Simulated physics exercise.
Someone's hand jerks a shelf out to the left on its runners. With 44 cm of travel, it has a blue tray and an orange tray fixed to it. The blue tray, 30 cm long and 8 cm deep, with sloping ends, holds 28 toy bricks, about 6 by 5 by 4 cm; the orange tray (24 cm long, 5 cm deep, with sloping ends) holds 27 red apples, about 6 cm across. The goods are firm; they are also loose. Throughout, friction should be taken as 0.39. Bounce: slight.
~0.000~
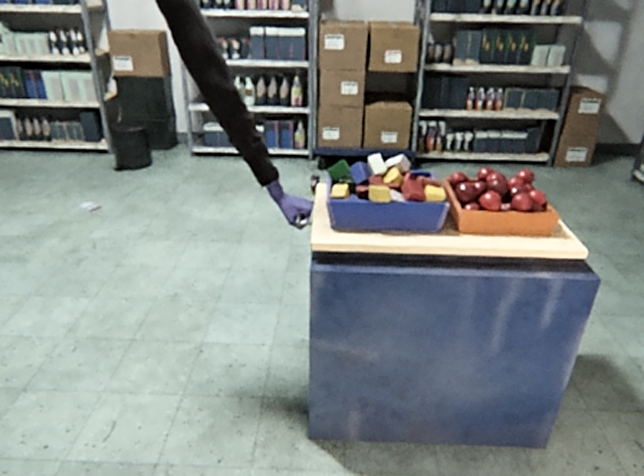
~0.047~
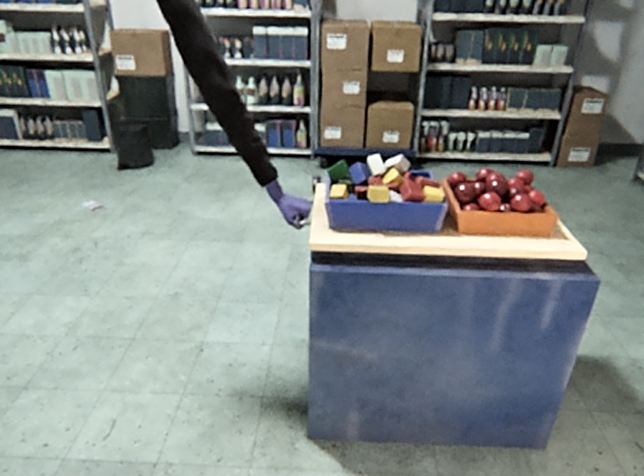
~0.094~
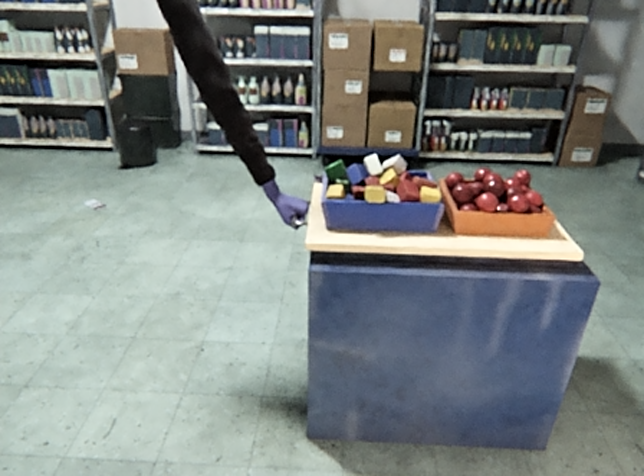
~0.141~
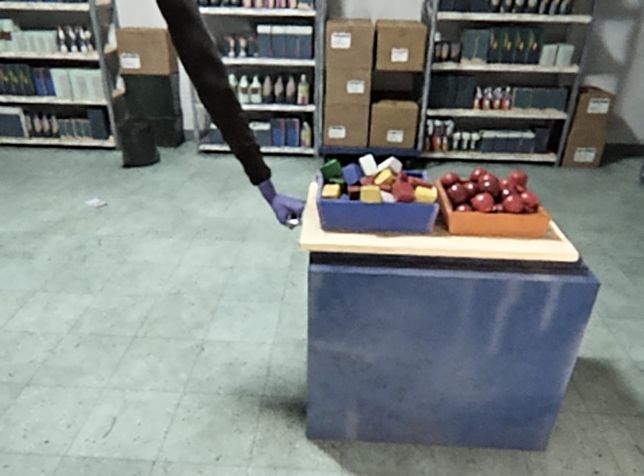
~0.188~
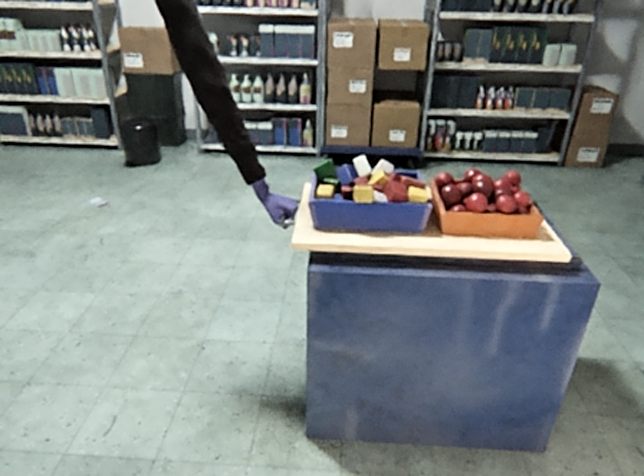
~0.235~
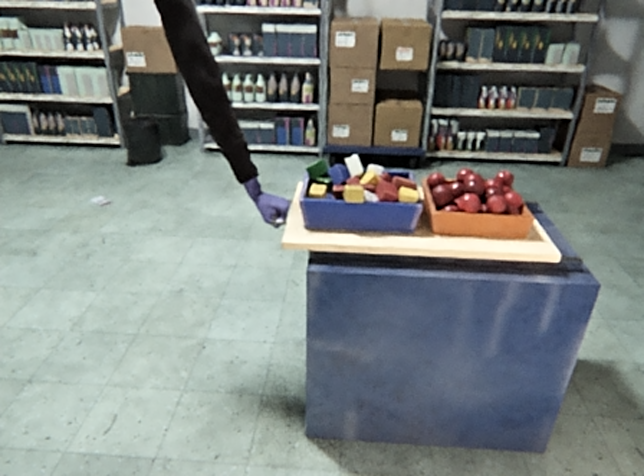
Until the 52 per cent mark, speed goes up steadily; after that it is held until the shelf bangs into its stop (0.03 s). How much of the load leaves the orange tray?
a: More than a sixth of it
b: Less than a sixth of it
Less than a sixth of it.
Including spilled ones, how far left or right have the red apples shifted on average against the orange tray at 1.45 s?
Mean shift: Around 2 cm, leftward.
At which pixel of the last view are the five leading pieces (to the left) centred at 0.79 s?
The five leading pieces sit around (202, 181).
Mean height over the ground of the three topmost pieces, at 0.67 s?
Around 86 cm high.
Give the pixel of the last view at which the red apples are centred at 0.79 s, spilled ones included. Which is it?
Centre approx. at (347, 195).
After 0.59 s, the shelf hits its stop.
After 0.67 s, blue tray 28 in, 0 out and orange tray 27 in, 0 out.
After 0.79 s, blue tray 27 in, 1 out and orange tray 27 in, 0 out.
After 1.01 s, blue tray 27 in, 1 out and orange tray 25 in, 2 out.
Outcome (at 1.45 s), blue tray 27 in, 1 out and orange tray 25 in, 2 out. Asked share, 2 of 27, 7 per cent.
